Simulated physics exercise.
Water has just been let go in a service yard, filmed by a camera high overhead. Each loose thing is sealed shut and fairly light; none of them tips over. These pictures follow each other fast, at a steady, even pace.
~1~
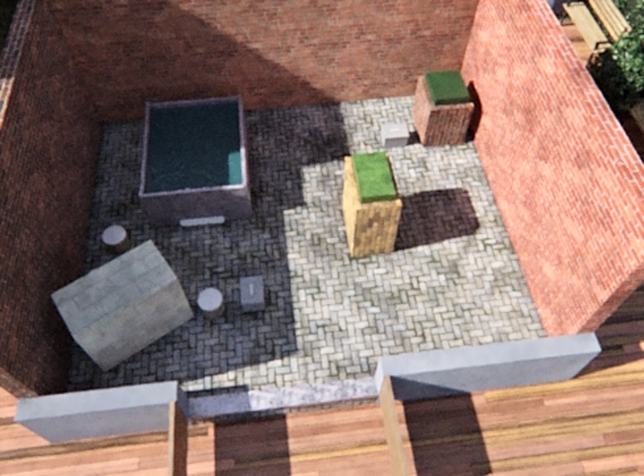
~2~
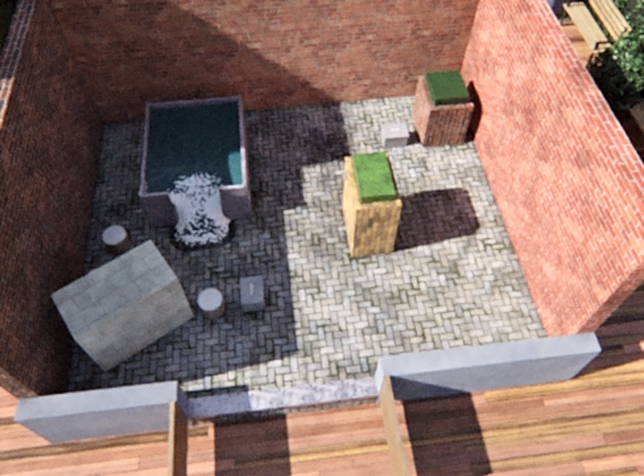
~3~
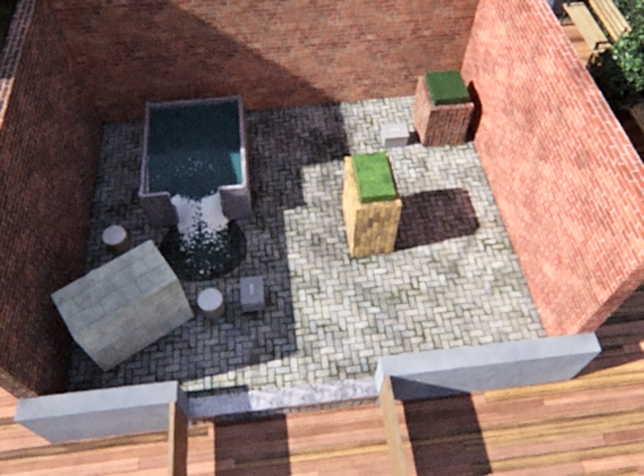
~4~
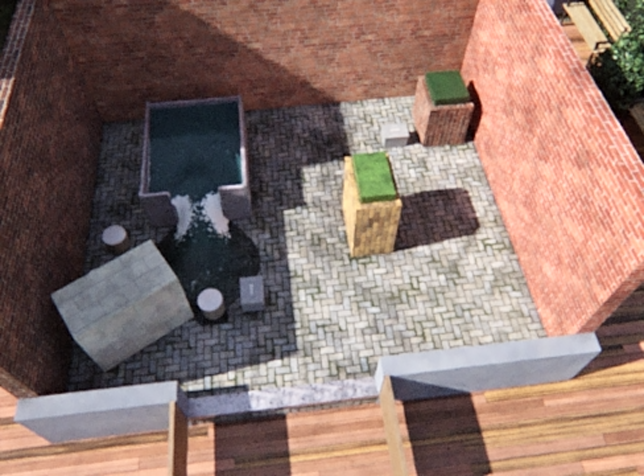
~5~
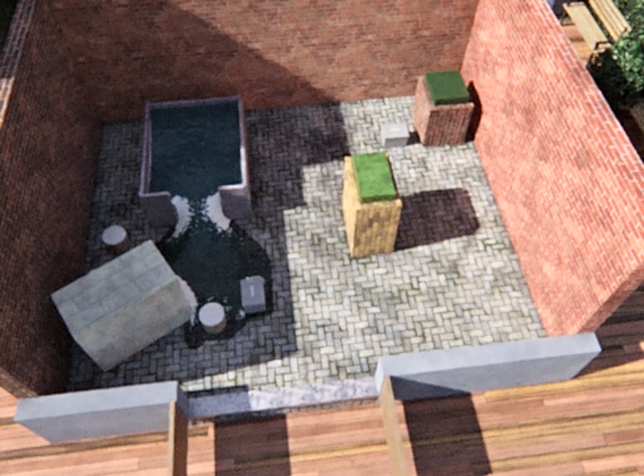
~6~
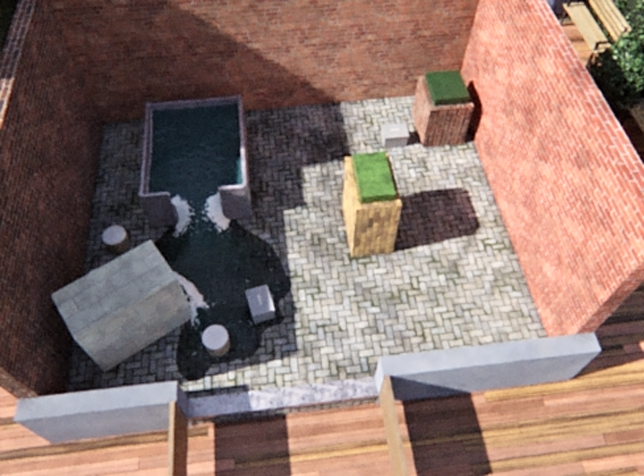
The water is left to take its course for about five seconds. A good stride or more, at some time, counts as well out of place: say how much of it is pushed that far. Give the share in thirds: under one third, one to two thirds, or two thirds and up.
One to two thirds.
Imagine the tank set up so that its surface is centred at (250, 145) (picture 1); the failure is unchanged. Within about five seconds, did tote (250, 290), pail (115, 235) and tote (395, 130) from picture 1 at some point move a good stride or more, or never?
Results in order: Made it that far / never that far / never that far.
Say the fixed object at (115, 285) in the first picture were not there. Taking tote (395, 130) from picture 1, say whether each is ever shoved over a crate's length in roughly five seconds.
For that one: Less than that.
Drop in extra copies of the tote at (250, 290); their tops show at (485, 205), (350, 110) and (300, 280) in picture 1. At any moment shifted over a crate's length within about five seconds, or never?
Item by item: Remains in place, remains in place, goes the distance.
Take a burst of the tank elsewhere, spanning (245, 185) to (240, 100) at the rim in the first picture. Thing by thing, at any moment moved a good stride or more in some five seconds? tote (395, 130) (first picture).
Honestly, it went the full distance.
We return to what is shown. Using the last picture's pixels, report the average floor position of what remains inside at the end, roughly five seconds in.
Roughly at (228, 179).
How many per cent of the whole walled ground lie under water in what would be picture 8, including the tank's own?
I'd call it close to 25 per cent.
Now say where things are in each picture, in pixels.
A pail at (210, 299) rests on the ground; a tote at (252, 290) rests on the ground; 0 of 5 have shifted, in the first picture.
A pail at (210, 299) rests on the ground; a tote at (252, 290) rests on the ground; 0 of 5 have shifted, in the second picture.
A pail at (210, 299), on the bottom; a tote at (252, 290), on the bottom; 0 of 5 have shifted, in the third picture.
A pail at (210, 299) rests on the ground; a tote at (252, 290), on the bottom; 0 of 5 have shifted, in the fourth picture.
A pail at (211, 314) rests on the ground, close to its start; a tote at (252, 291), on the bottom; 1 of 5 have shifted, in the fifth picture.
A pail at (215, 337) rests on the ground, a stride from its start; a tote at (260, 300), on the bottom, close to its start; 2 of 5 have shifted, in the sixth picture.
A moment on, 2 of 5 are well off their spots; 0 afloat.
Next, 3 of 5 are well off their spots; 0 afloat.
Later, 3 of 5 are well off their spots; 0 afloat.
In the end, 3 of 5 are well off their spots, and 3 have been at some point; 0 afloat.
